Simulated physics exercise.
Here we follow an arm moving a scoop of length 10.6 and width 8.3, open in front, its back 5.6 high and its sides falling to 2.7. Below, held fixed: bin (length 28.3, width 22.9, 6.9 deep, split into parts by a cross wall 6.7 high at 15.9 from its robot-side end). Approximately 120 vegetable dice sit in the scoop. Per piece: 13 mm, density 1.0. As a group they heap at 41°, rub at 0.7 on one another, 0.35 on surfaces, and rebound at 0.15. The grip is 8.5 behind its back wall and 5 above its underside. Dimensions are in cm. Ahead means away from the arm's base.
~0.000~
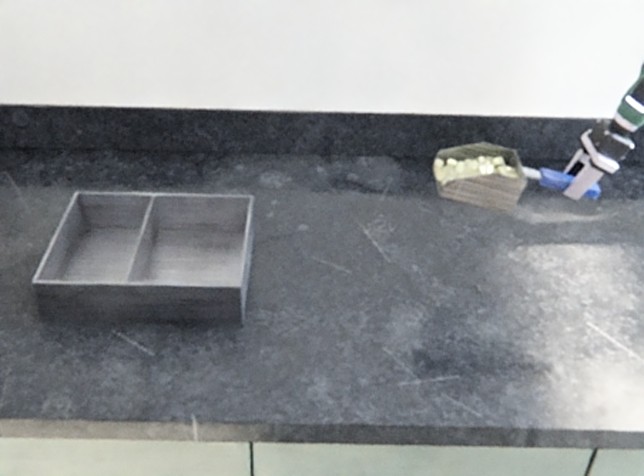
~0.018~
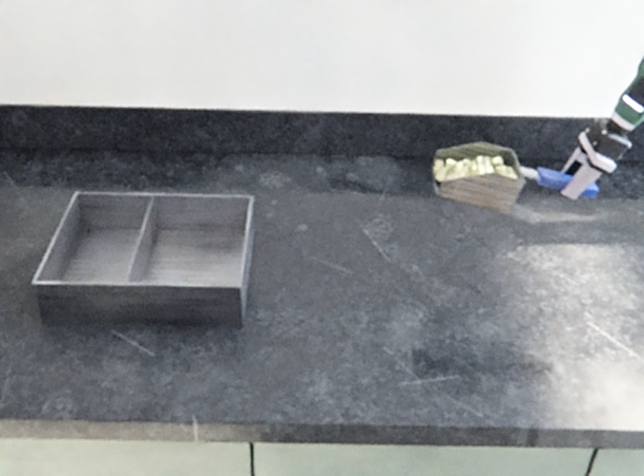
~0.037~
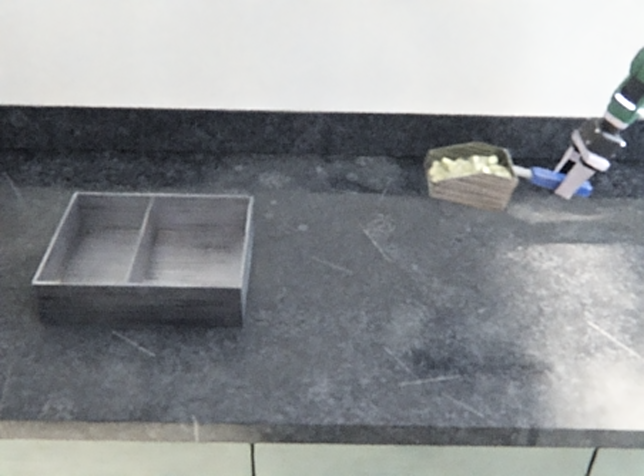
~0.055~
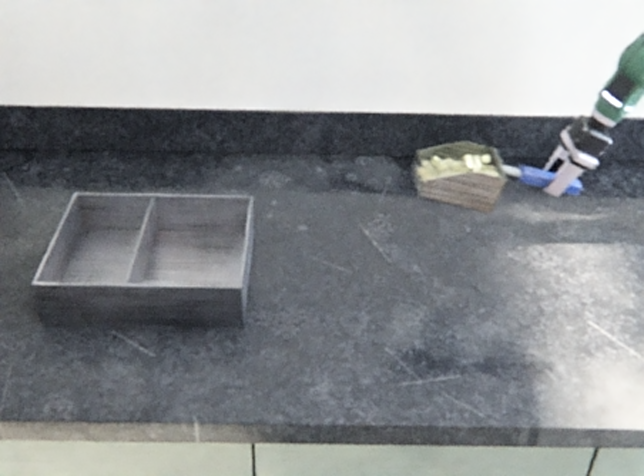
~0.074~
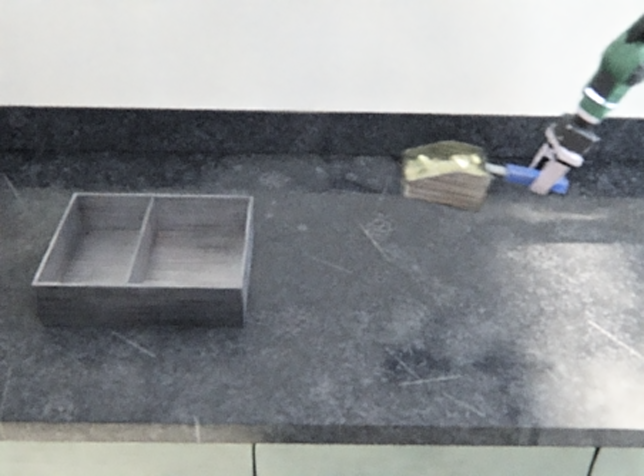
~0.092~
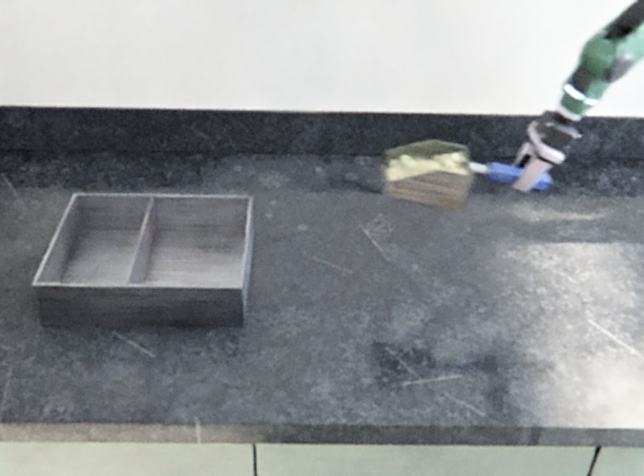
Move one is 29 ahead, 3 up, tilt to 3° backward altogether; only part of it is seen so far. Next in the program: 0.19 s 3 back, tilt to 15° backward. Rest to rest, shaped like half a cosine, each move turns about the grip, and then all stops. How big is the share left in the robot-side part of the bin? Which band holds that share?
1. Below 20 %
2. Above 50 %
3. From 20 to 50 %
(3) From 20 to 50 %.
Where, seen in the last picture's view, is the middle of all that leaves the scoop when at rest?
Centre estimate: Around (98, 269).
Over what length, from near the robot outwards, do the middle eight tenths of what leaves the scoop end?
Length: Close to 18 cm.
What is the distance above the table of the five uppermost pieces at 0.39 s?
Roughly 20 cm high.
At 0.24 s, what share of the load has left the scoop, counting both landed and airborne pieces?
Roughly 5 per cent by then.
After 0.24 s, tilted 3° backward, highest piece 21 above the table; 120 on the scoop, 5 in flight or on a rim.
After 0.39 s, tilted 11° backward, highest piece 21 above the table; 25 in the far-side part, 9 in the robot-side part, 6 on the scoop, 85 in flight or on a rim.
After 0.66 s, tilted 15° backward, highest piece 21 above the table; 74 in the far-side part, 47 in the robot-side part, 3 on the scoop, 1 in flight or on a rim.
After 1.71 s, tilted 15° backward, highest piece 21 above the table; 74 in the far-side part, 47 in the robot-side part, 3 on the scoop, 1 on the table or floor.
At rest, 74 in the far-side part, 47 in the robot-side part, 3 on the scoop, 1 on the table or floor. That is 38 % in the robot-side part of the bin.
